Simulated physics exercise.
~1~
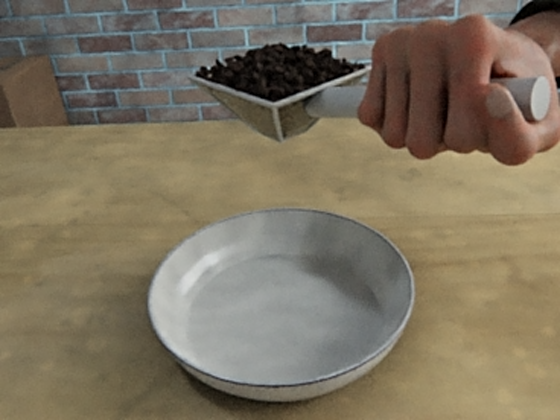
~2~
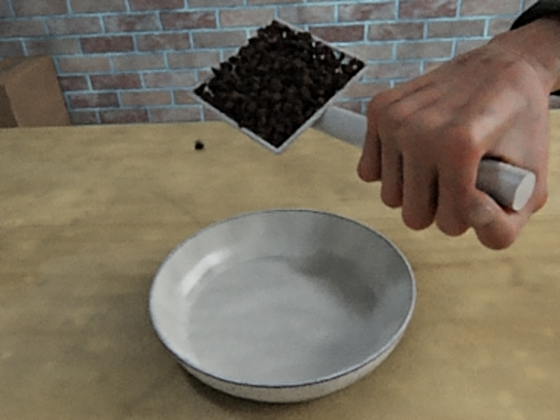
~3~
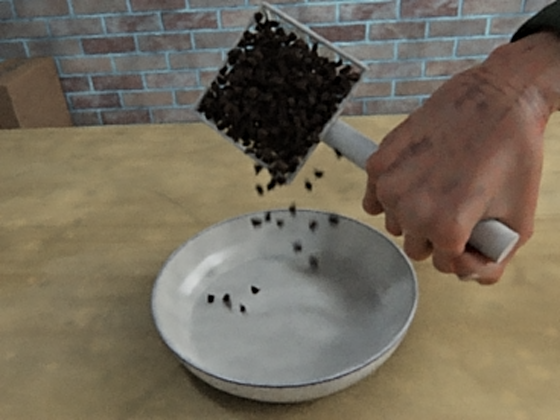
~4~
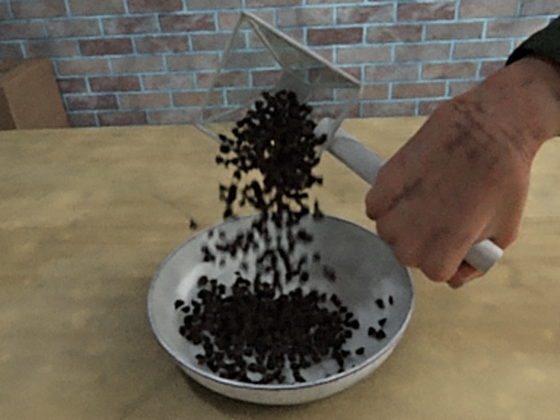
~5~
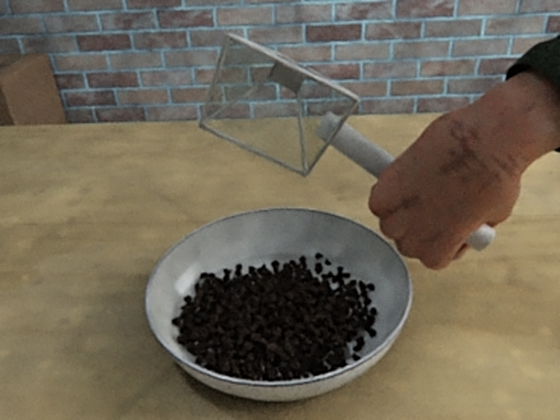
A hand held a scoop heaped with dark crumbs of soil above a pale round pan on a wooden table, then steadily tipped it over until the crumbs poured down, leaving the scoop empty and a large dark pile in the pan.
